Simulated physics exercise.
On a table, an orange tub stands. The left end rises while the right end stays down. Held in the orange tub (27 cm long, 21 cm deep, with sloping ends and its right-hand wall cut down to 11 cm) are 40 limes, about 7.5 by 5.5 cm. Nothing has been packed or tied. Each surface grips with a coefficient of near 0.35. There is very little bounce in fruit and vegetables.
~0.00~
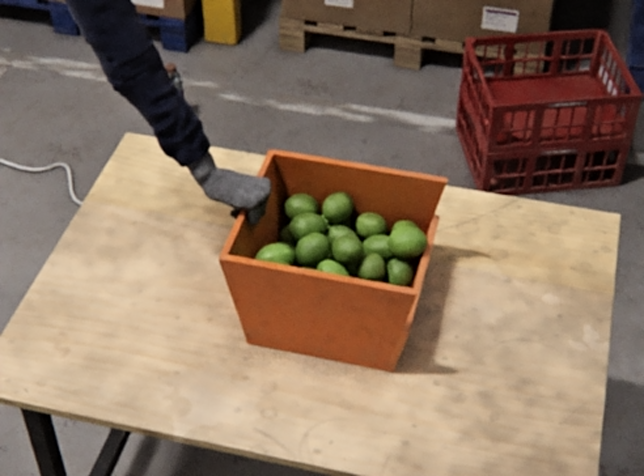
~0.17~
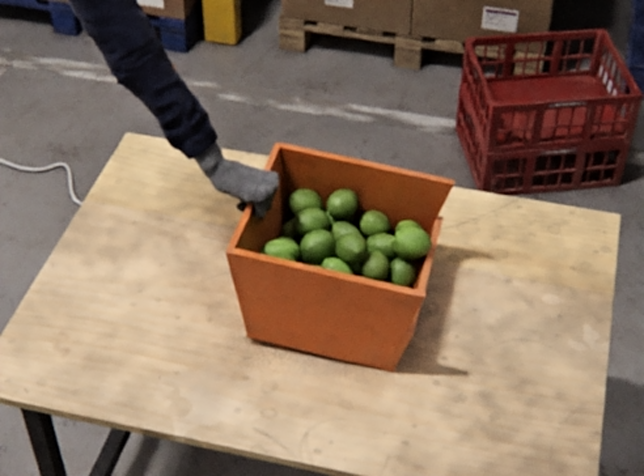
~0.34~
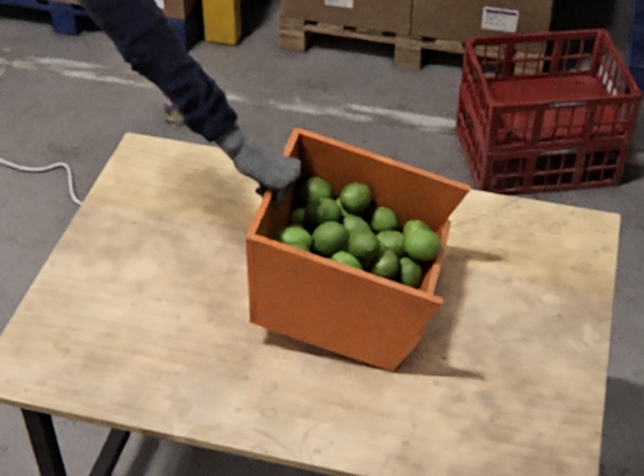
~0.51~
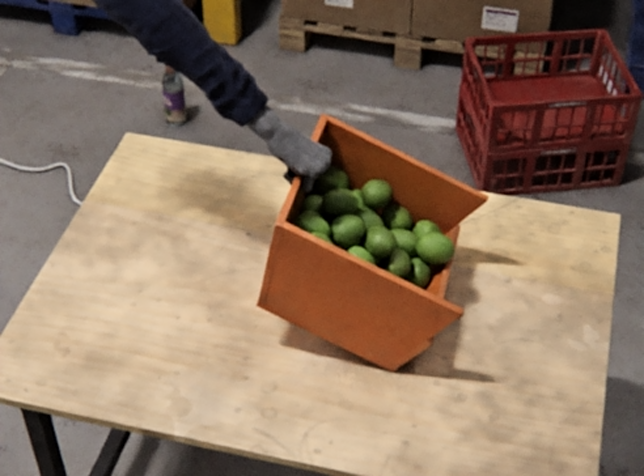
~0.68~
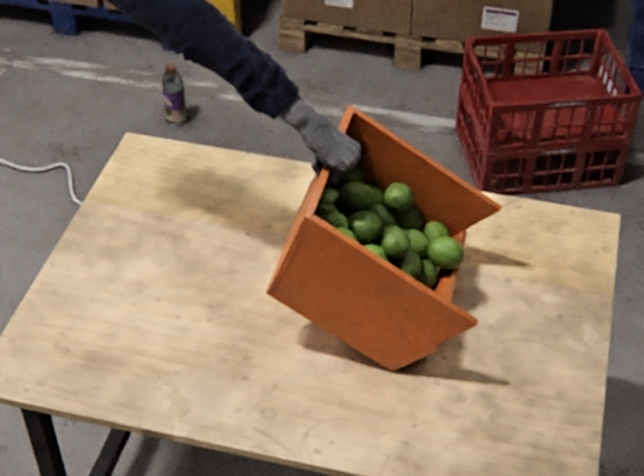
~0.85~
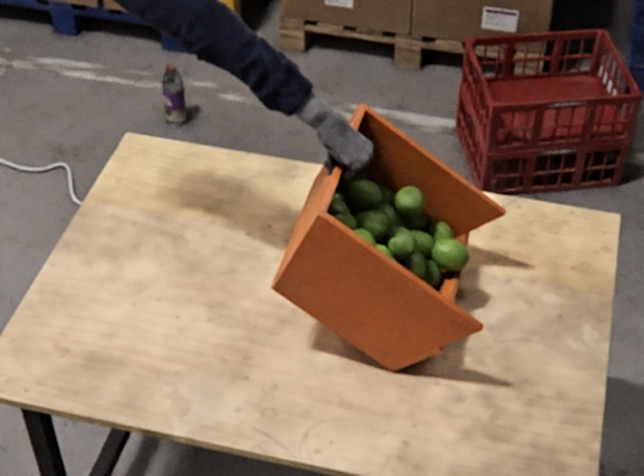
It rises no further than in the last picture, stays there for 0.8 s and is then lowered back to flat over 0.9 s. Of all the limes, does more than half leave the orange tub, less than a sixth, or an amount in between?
Less than a sixth of the limes leave the orange tub.
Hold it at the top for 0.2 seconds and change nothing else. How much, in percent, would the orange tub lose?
Orange tub: 10%.
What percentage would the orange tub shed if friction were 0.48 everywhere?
In that case the orange tub sheds 0 per cent of its load.
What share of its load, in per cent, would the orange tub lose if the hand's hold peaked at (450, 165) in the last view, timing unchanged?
Orange tub: 40 %.
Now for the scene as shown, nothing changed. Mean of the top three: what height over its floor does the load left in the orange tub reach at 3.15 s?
I'd say some 15 cm high.
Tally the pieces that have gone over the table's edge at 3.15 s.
Estimated tally of pieces: Close to 1.
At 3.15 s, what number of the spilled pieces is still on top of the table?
Estimated count: 2.
After 1.22 s, tilt 35°; 0 of 40 out of the orange tub.
After 1.68 s, tilt 35°; 3 of 40 out of the orange tub.
After 2.32 s, tilt 6°; 3 of 40 out of the orange tub.
Final count (at 3.15 s), 3 of 40 out of the orange tub. Asked share, 3 of 40, 8 per cent.
